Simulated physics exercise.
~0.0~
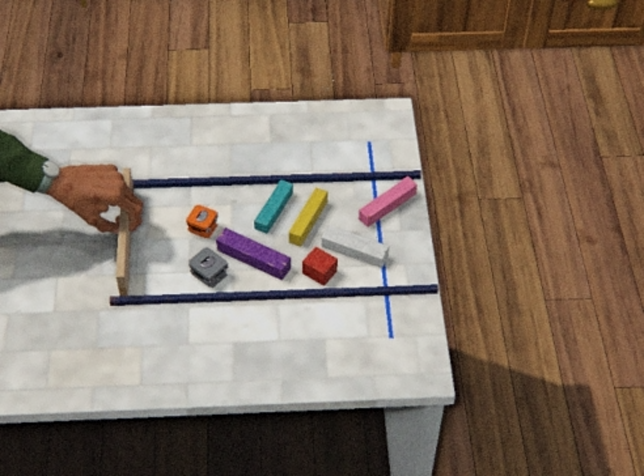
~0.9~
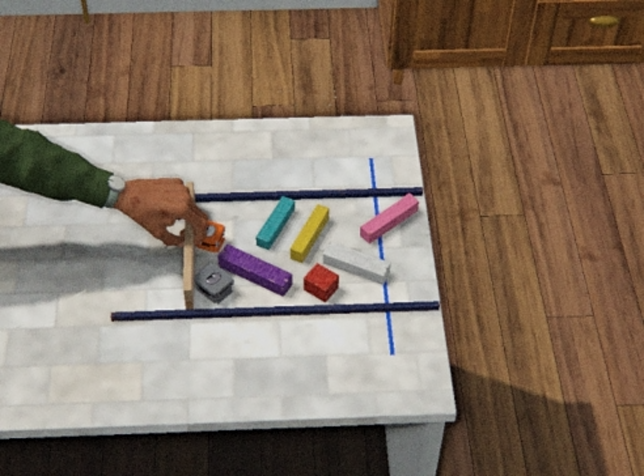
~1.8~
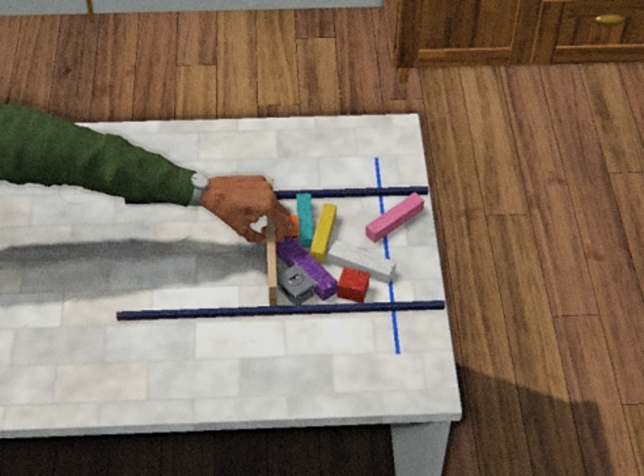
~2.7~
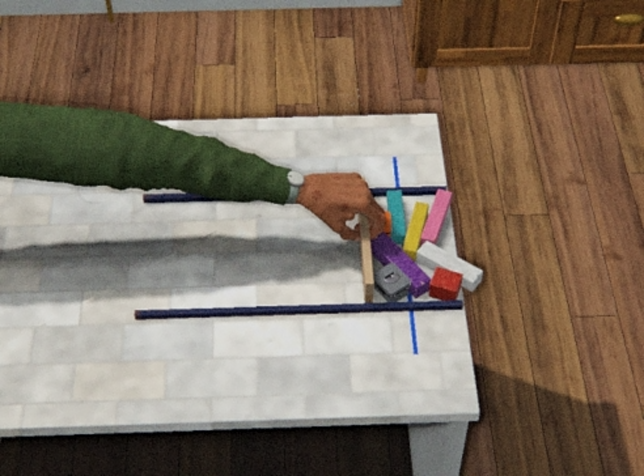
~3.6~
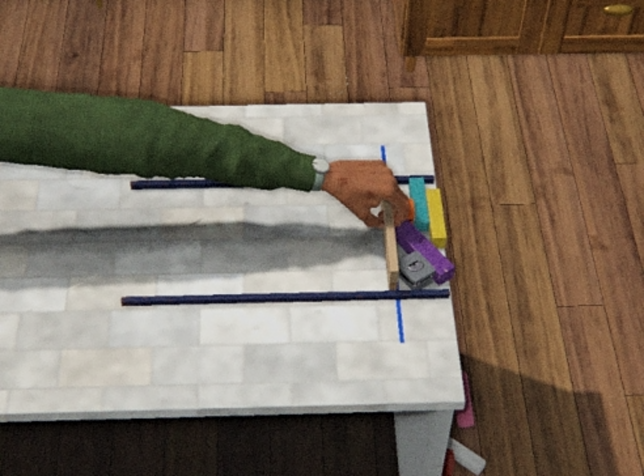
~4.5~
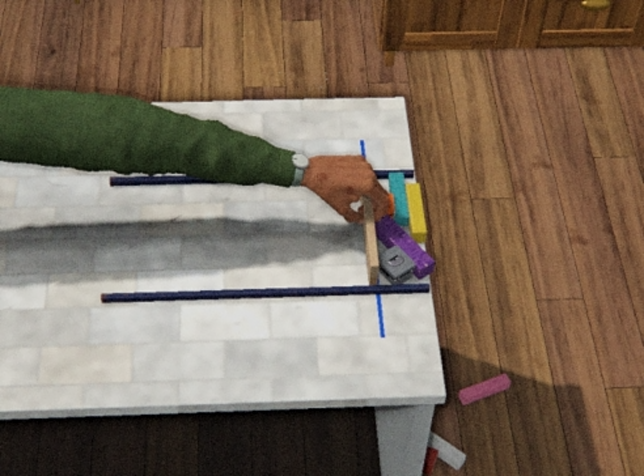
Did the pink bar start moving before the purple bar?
No, the purple bar was already being pushed along while the pink bar still lay in its place, and the pink bar moved only afterward.
